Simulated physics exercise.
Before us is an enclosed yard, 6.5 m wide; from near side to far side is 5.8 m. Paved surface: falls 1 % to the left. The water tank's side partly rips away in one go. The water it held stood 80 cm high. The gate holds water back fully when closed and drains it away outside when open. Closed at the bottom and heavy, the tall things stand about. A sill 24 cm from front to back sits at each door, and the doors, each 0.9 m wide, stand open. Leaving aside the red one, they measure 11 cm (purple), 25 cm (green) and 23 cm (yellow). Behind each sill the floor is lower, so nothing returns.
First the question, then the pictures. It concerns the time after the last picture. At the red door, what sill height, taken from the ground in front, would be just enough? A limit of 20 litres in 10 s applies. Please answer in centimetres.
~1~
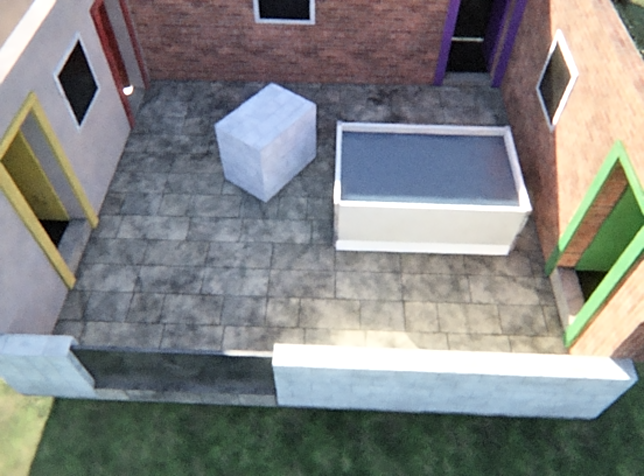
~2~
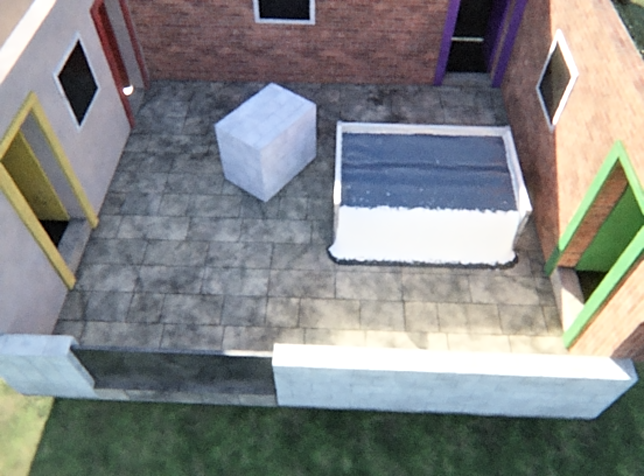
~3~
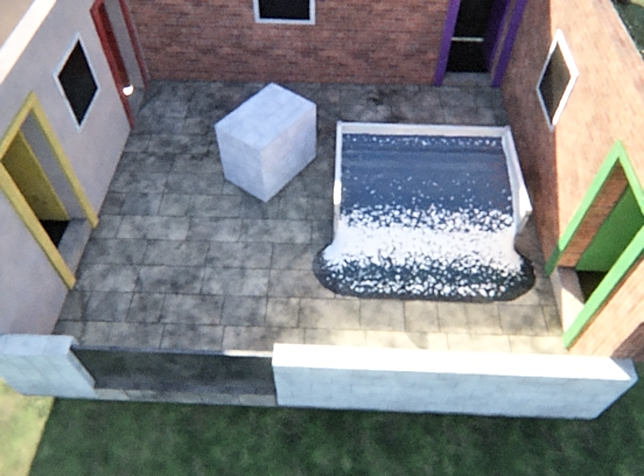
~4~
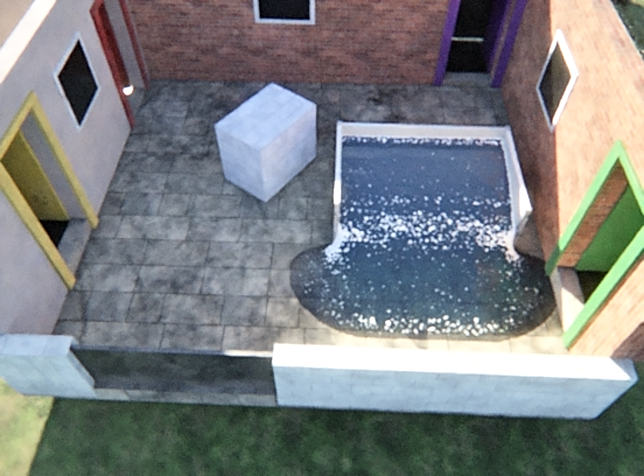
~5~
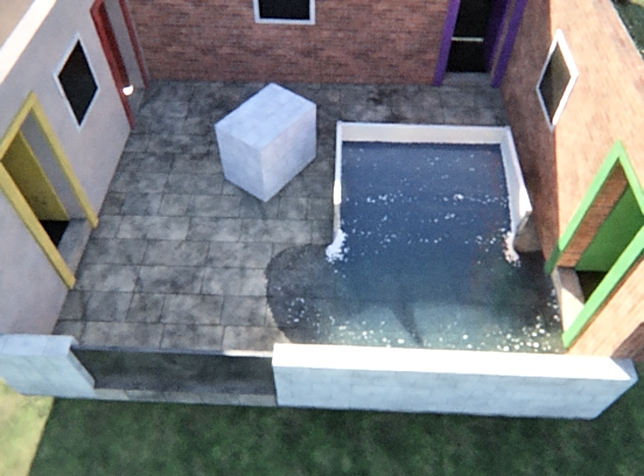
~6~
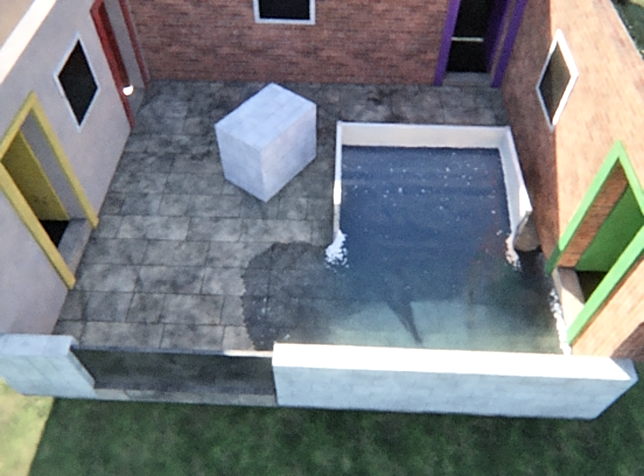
12.5 cm.
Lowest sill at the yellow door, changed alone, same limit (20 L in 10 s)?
Roughly 17 cm at yellow.
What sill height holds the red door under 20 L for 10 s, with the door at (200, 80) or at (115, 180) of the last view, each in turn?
About 15 cm for the first and 8.0 cm for the second.
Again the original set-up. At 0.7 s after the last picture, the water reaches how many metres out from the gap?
4.2 metres.
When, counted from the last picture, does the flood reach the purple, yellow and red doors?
For purple it's 2.6 s, for yellow 1.6 s, and for red 2.8 s.
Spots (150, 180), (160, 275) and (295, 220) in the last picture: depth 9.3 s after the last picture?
About 7, 9 and 4 cm.
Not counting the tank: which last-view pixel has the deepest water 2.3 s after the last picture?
Near pixel (54, 368).
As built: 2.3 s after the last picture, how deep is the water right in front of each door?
Purple door 0 cm, green door 22 cm, yellow door 24 cm, red door 0 cm.
Then, 0.7 s after the last picture water covers 25 % of the floor, deepest (58 cm) near (563, 386); it has not reached the red door.
Then, 2.3 s after the last picture water covers 50 % of the floor, deepest (34 cm) near (54, 368); it has not reached the red door.
Then, 9.3 s after the last picture water covers 95 % of the floor, deepest (14 cm) near (136, 117); 14 cm at the red door, 80 litres in over its 7 cm sill.
At the red door as built, the water peaked near 14 cm, 8.1 s after the last picture.
Run again over the same 10 s with other heights there, 38 litres in over 10.5 cm, 12 litres over 14 cm. The limit of 20 litres is kept from about 12.5 cm up.
